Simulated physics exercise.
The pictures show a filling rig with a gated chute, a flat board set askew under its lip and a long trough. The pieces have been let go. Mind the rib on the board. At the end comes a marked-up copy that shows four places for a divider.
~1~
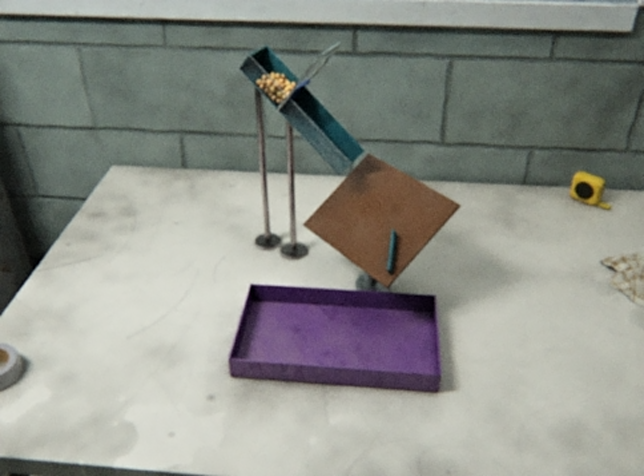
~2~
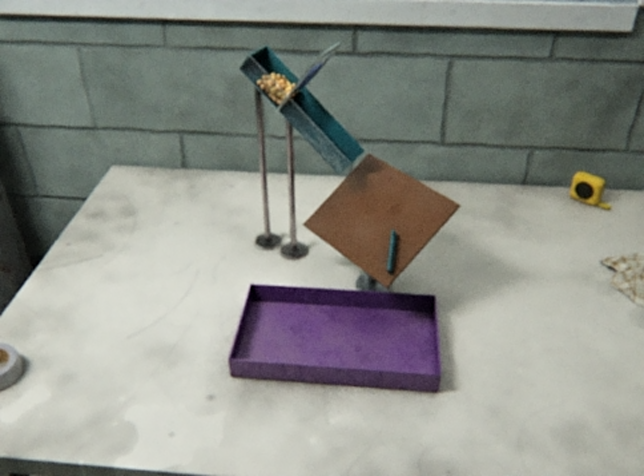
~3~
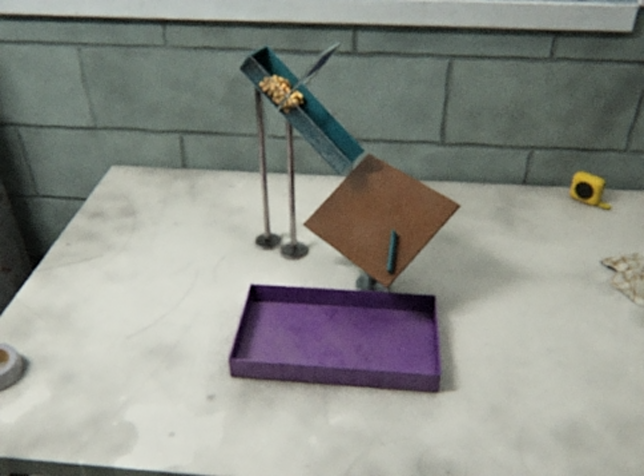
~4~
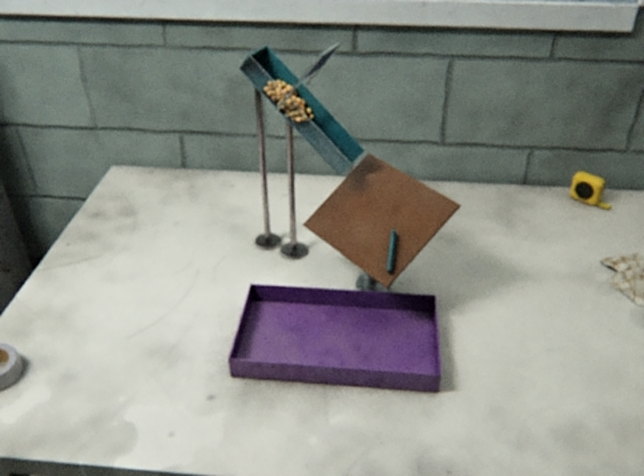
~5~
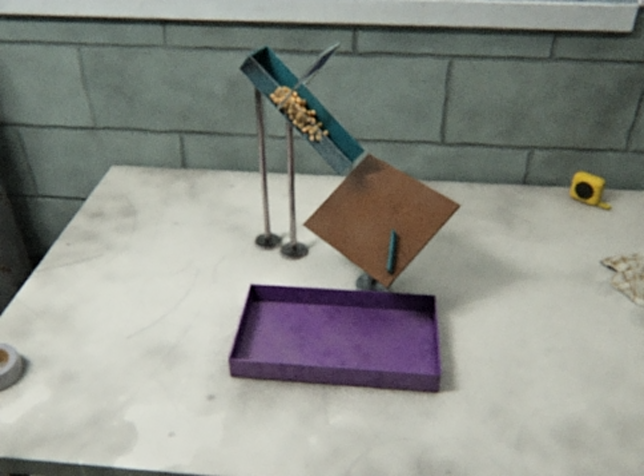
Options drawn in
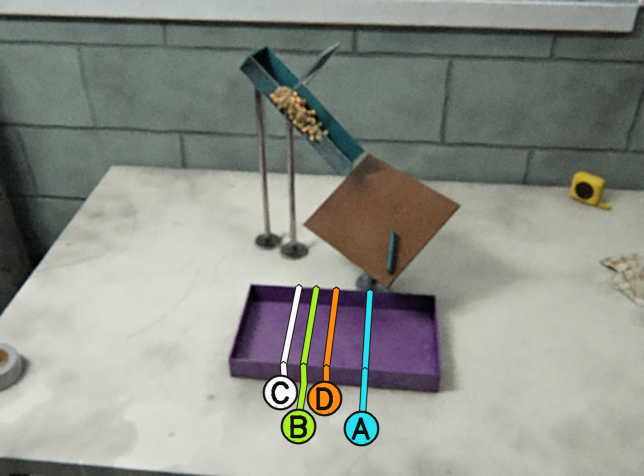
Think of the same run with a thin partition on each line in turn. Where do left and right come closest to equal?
The answer is line D.
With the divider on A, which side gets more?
The left side.
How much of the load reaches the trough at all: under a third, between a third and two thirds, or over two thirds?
It is over two thirds.
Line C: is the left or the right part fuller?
Right.
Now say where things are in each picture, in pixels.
In the first picture, load behind the gate (277, 87), dried chickpeas; lip of the chute (346, 168), sloping fairly steeply.
In the second picture, middle of the board (377, 215), tilted fairly steeply; middle of its low edge (342, 254); of its high edge (412, 177).
In the third picture, front corners of the trough (229, 359) and (441, 374), empty; front of the load (301, 102).
In the fourth picture, middle of the load (287, 97); its front (311, 116), roughly a quarter of the way to the lip; rib from (393, 230) to (388, 270).
In the fifth picture, middle of the load (297, 107); its front (319, 138), roughly half of the way to the lip.
On the marked copy, line A crosses the front rim at (365, 369); line B crosses the front rim at (303, 364); line C crosses the front rim at (283, 363); line D crosses the front rim at (326, 366).
Choosing A, of what is caught, almost all on the left of the divider, about a tenth on the right.
Choosing B, of what is caught, about a tenth on the left of the divider, the larger part on the right.
Choosing C, of what is caught, just a few on the left of the divider, almost all on the right.
Choosing D, of what is caught, roughly a third on the left of the divider, roughly two thirds on the right.
